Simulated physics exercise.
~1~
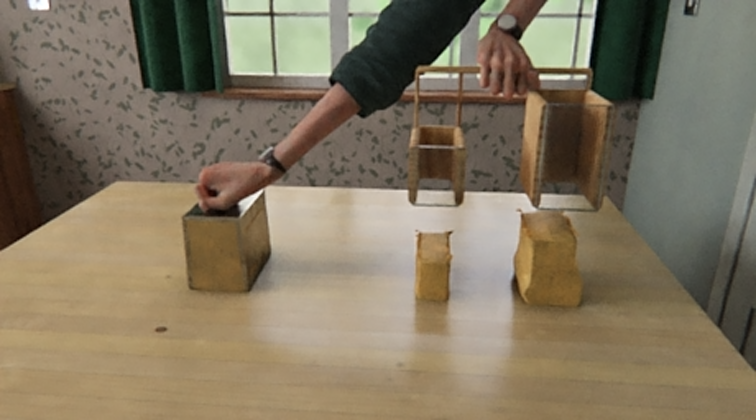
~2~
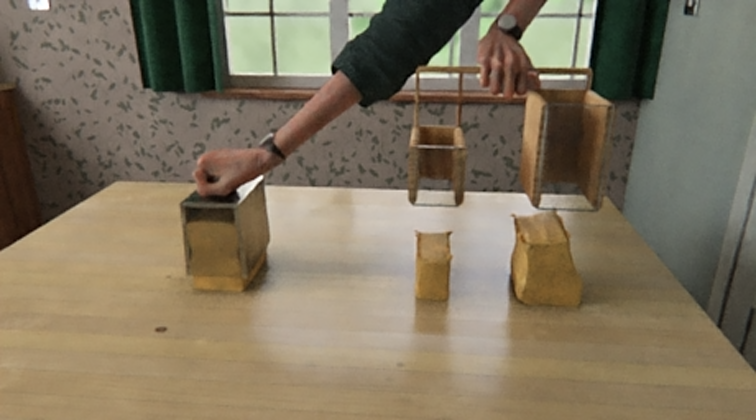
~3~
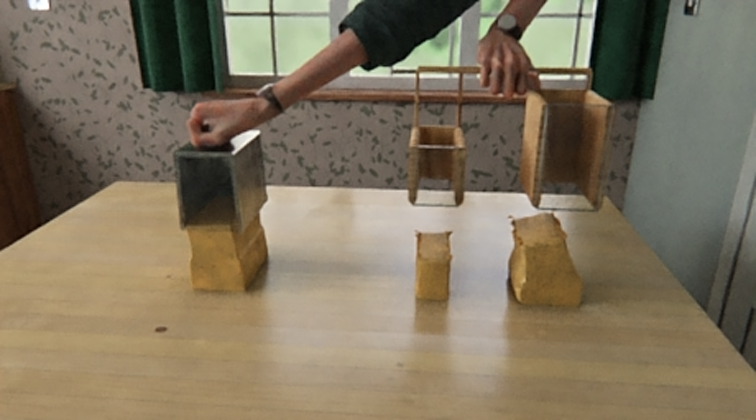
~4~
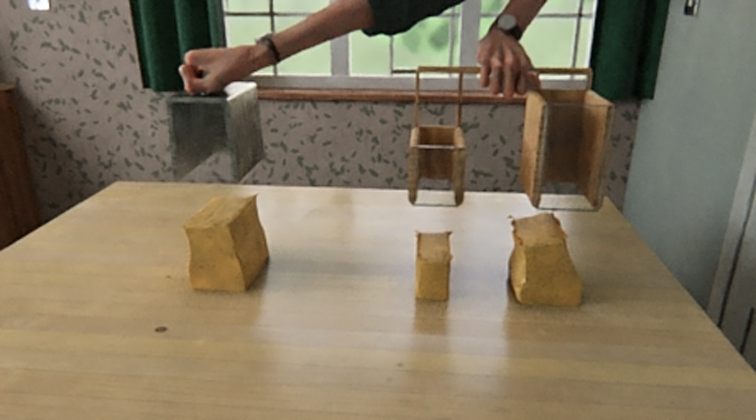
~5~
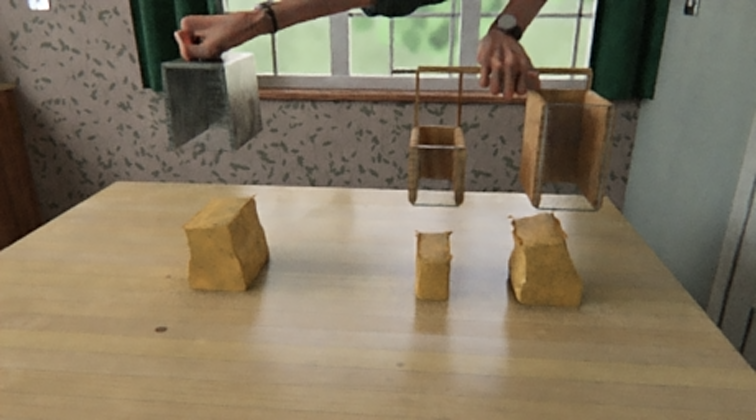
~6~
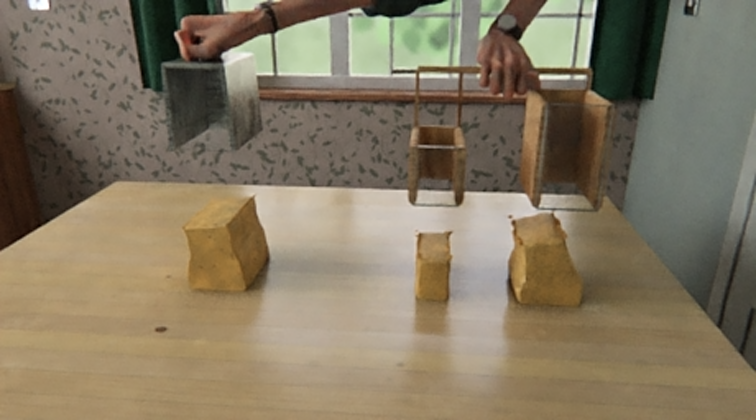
A hand lifted a metal tin straight up off a yellowish block of mashed food on a wooden table, leaving it standing slightly misshapen but nearly full height, while another hand held two empty moulds above two similar blocks on the right.
